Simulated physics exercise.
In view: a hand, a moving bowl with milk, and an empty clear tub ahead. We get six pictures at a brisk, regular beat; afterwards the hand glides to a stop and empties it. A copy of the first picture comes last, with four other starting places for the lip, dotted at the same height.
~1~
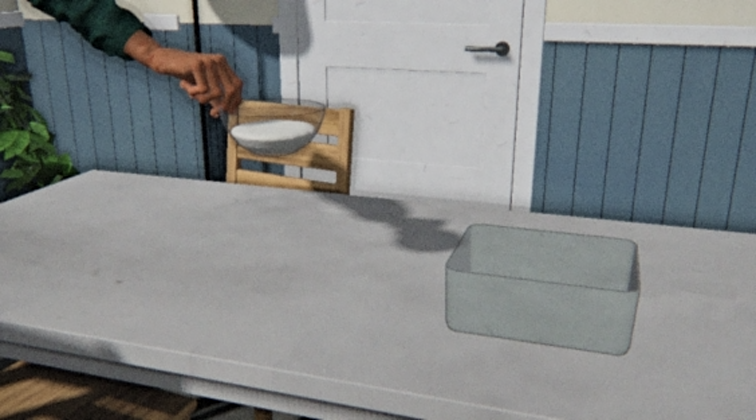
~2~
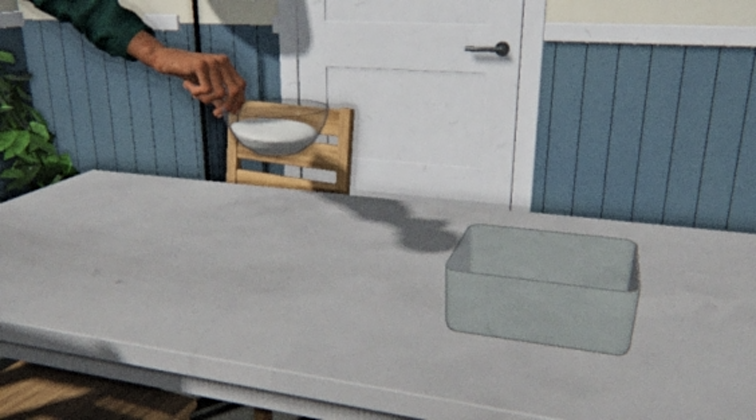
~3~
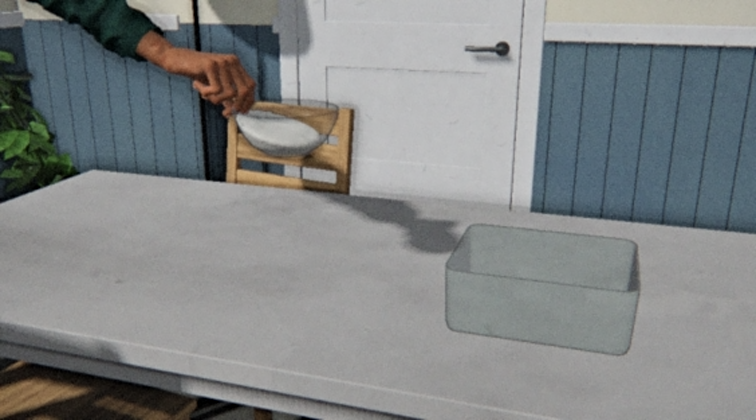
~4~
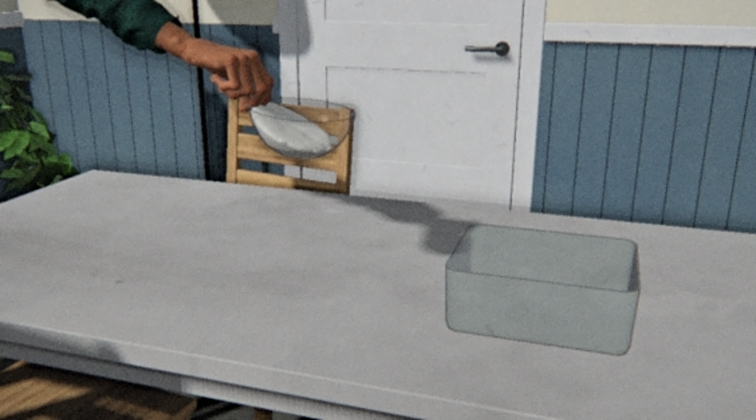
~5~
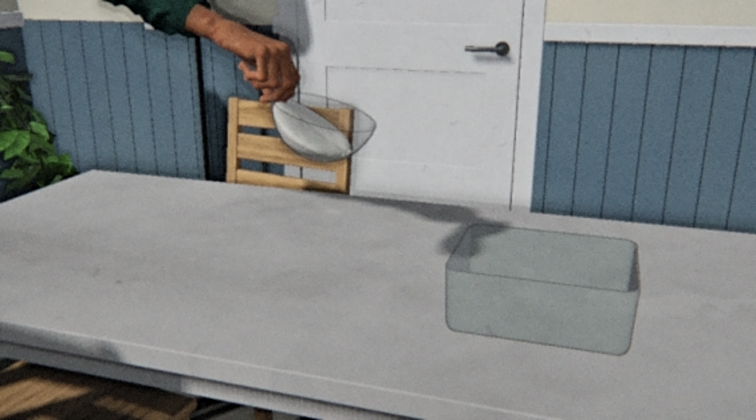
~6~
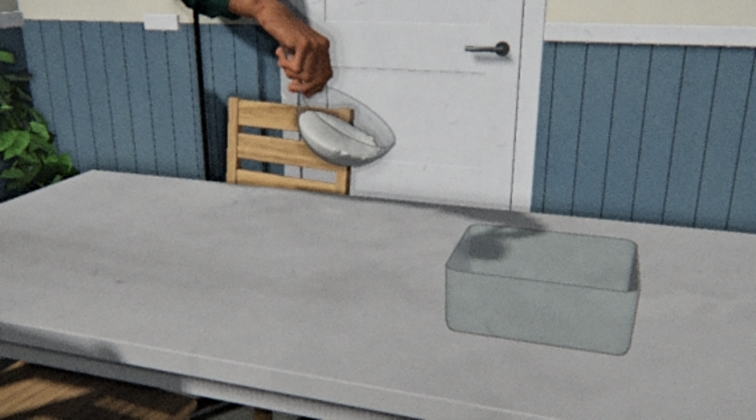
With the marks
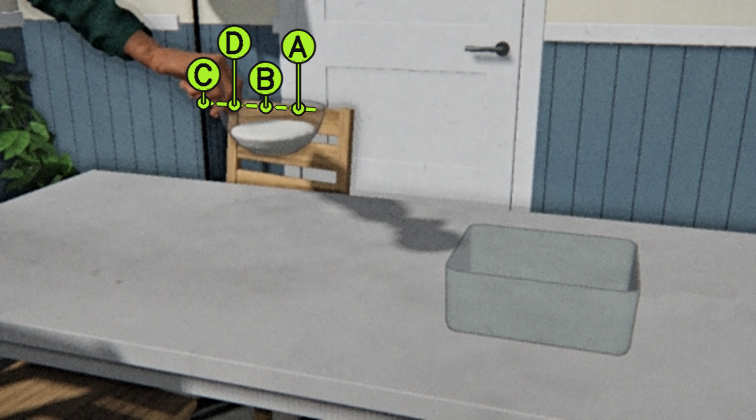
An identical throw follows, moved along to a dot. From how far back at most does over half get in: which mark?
Place A just does it.
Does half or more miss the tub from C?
Yes, it does.
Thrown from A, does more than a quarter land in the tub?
Yes, clearly.
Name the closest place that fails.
It is B.
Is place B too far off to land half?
Yes, it does.
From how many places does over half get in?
One of the four.
On the marked copy, A at (298, 108); B at (265, 106); C at (203, 102); D at (234, 104).
If A is chosen, about 65 % lands in the tub, 23 % falls short and 12 % goes beside or beyond.
If B is chosen, about 26 % lands in the tub, 67 % falls short and 7 % goes beside or beyond.
If C is chosen, about 0 % lands in the tub, 100 % falls short.
If D is chosen, about 0 % lands in the tub, 98 % falls short.
